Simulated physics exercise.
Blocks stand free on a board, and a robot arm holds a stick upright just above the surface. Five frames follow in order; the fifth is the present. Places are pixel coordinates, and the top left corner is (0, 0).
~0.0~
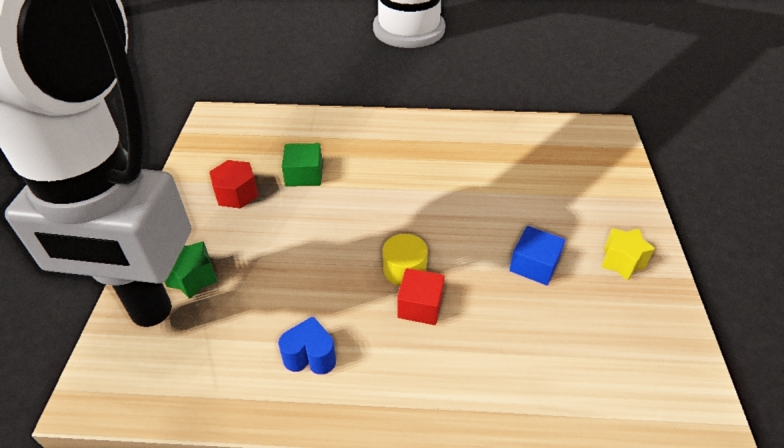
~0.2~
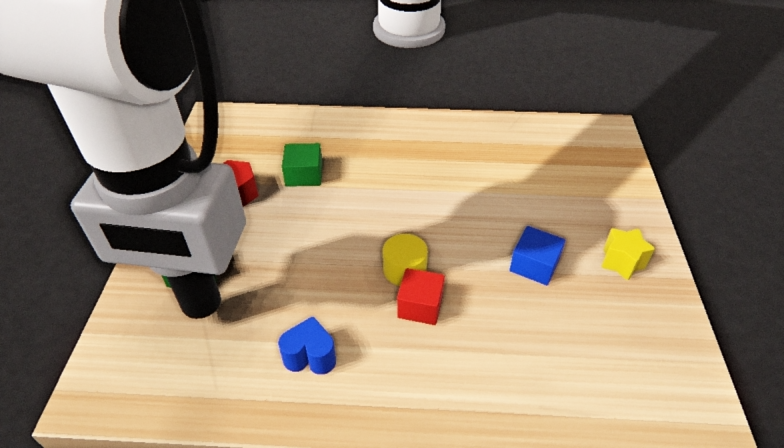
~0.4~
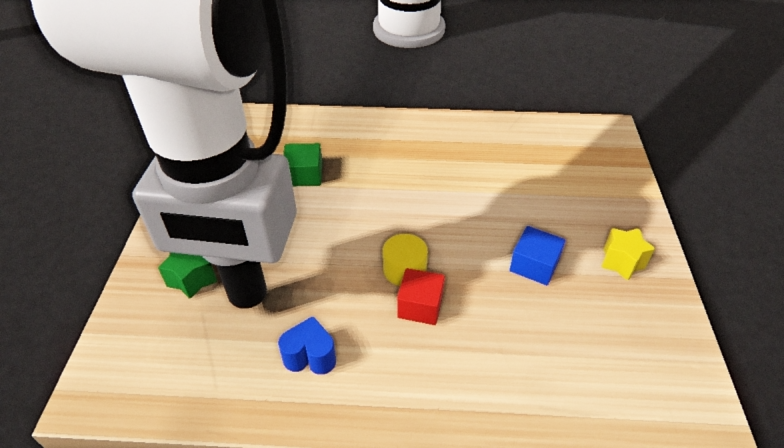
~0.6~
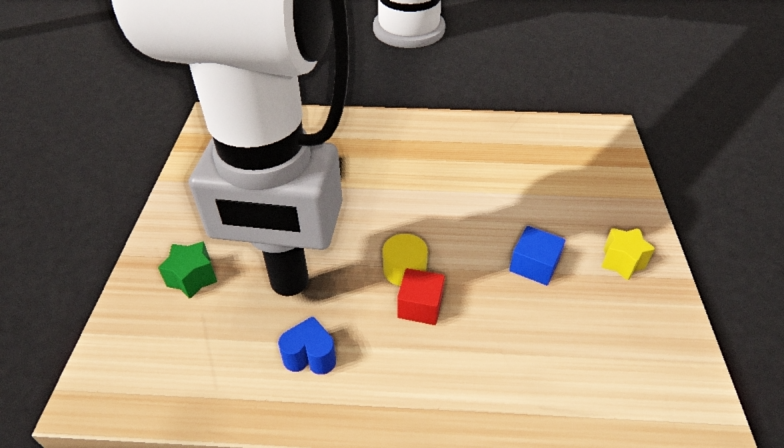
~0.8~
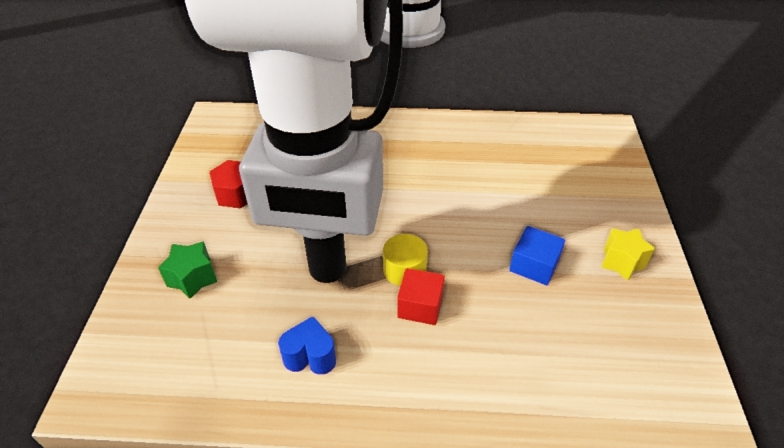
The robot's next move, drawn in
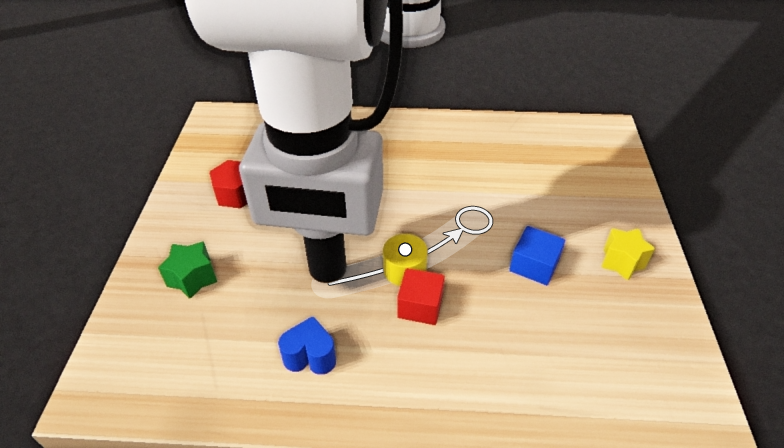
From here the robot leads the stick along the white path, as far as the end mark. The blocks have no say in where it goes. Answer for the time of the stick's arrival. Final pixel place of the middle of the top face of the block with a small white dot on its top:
Around (491, 233).
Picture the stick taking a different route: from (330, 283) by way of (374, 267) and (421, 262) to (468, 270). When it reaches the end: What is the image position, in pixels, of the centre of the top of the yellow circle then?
Its top middle: (511, 263).
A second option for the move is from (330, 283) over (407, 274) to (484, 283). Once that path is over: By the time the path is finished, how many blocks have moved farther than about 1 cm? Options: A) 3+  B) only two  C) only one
My pick is B.
The line goes from (330, 283) via (387, 269) and (436, 247), ending at (474, 220); the dot is on the yellow circle.
The first path, step by step. One third of the way, stick (387, 256); yellow circle (428, 245).
Two thirds of the way, stick (437, 234); yellow circle (476, 237).
At the end, stick (476, 206); yellow circle (491, 233); red square block unmoved.
